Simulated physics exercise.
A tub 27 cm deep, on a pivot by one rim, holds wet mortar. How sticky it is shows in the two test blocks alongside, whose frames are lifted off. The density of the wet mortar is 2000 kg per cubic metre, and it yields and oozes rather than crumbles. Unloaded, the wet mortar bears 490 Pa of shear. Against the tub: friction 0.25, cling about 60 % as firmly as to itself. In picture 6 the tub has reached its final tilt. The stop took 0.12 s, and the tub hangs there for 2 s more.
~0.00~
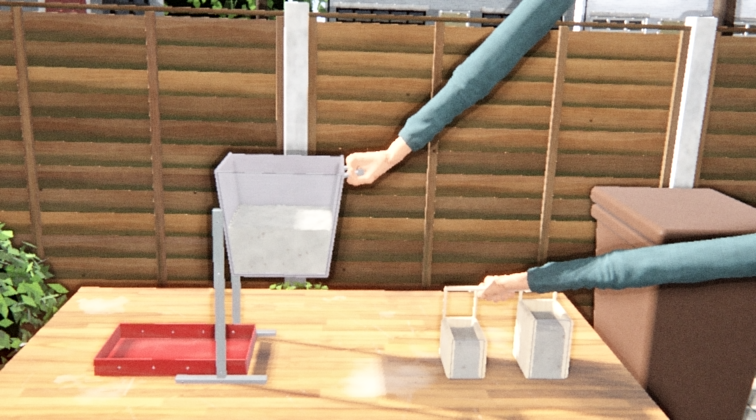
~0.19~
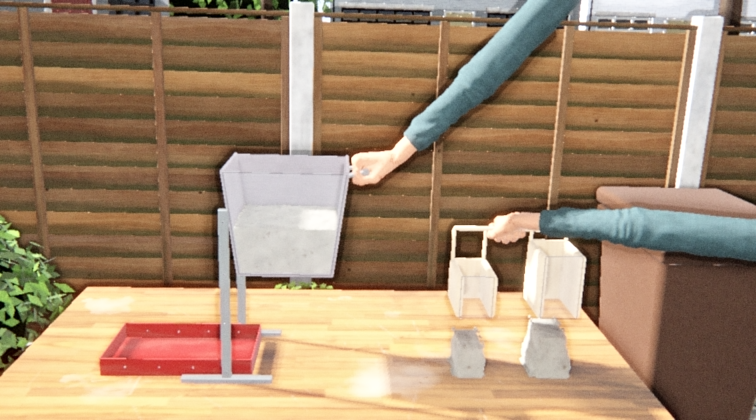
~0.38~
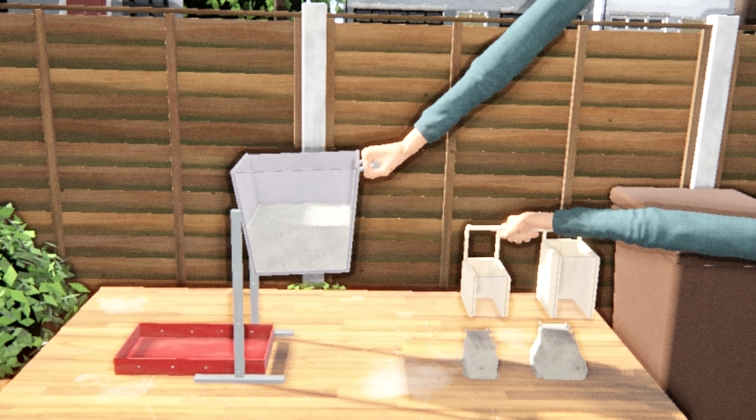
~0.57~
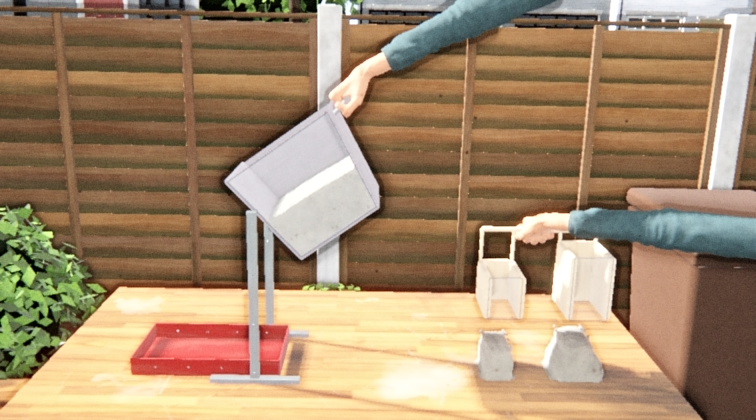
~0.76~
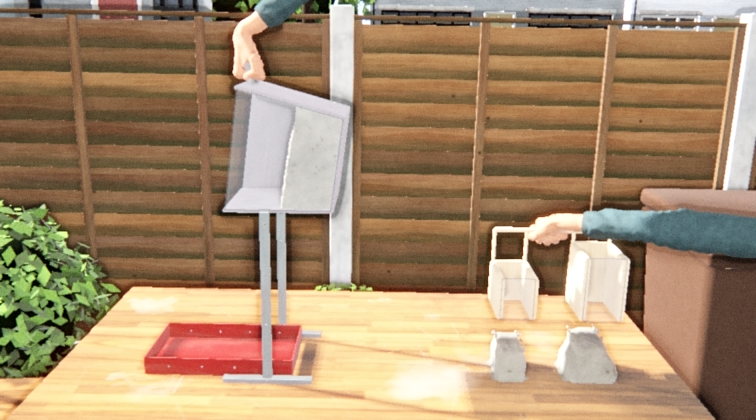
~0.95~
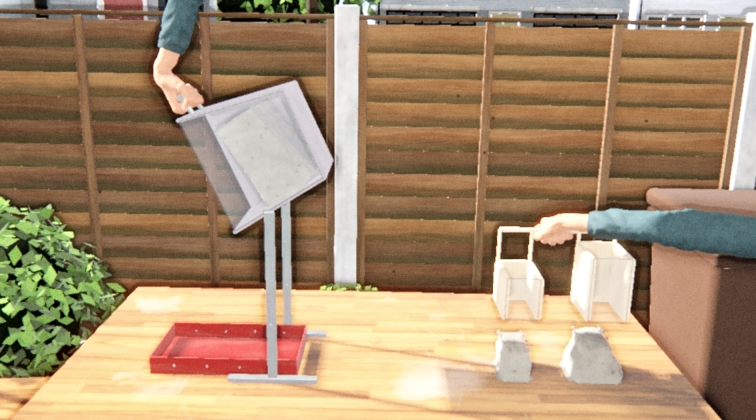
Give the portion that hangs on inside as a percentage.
Close to 0 per cent.
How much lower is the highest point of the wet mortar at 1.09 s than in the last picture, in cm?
Some 17 cm.
After 1.09 s, the tub is at 115 degrees and holds 52 %.
After 1.26 s, the tub is at 115 degrees and holds 0 %.
After 1.43 s, the tub is at 115 degrees and holds 0 %.
After 1.60 s, the tub is at 115 degrees and holds 0 %.
After 2.95 s, the tub is at 115 degrees and holds 0 %.
